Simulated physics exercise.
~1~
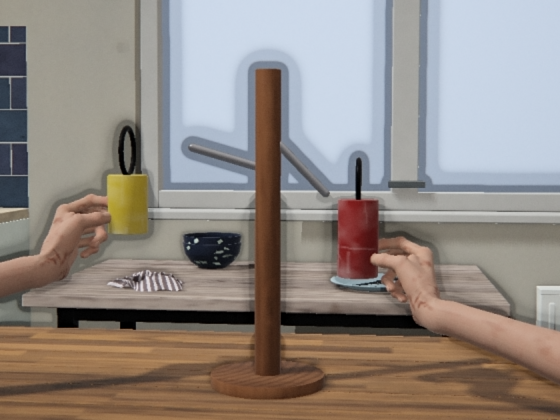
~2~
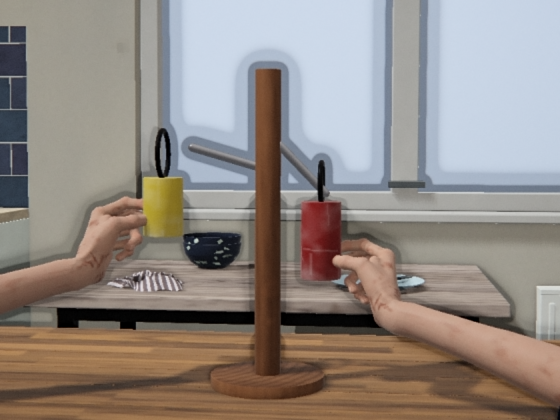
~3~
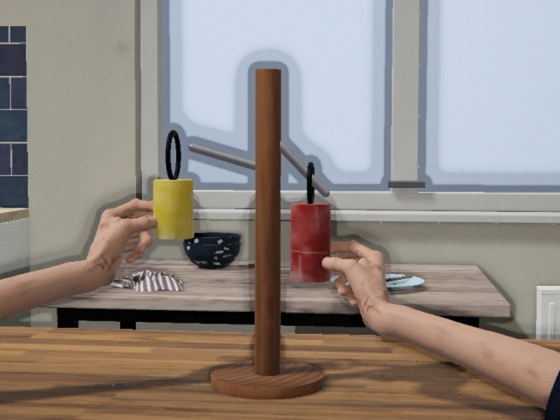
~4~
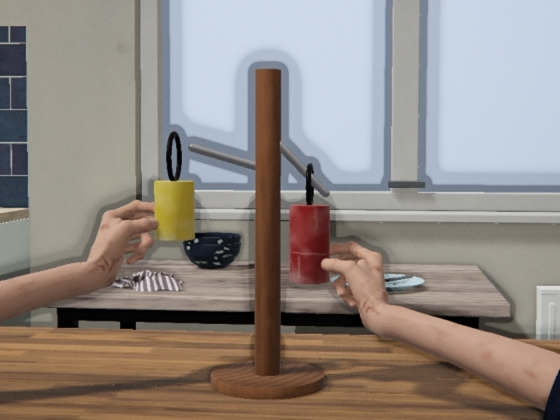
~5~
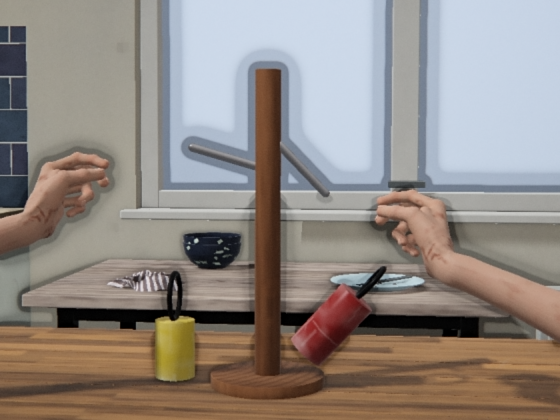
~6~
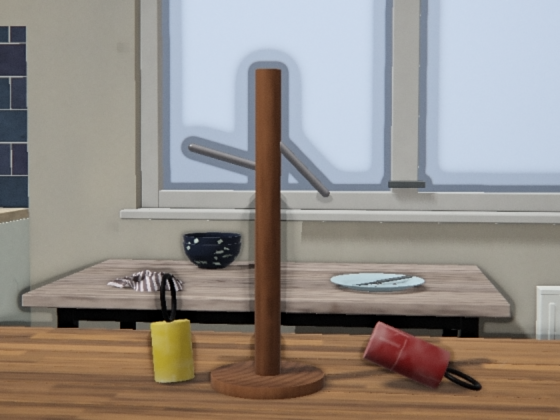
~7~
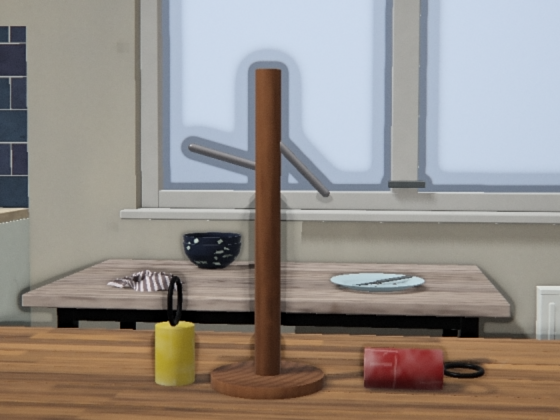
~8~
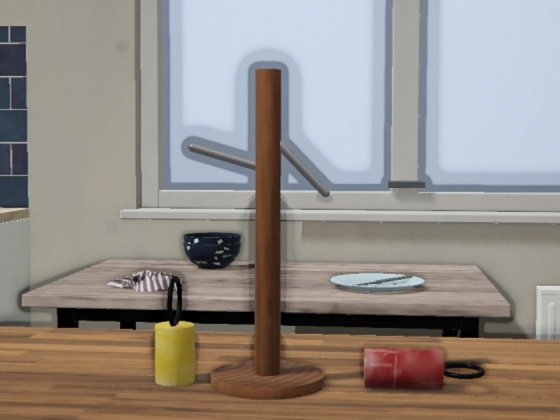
Two hands brought a yellow lantern and a red lantern in toward a wooden stand with slanted pegs, then let go, and both dropped to the table, the yellow one staying upright while the red one tipped over and lay on its side.
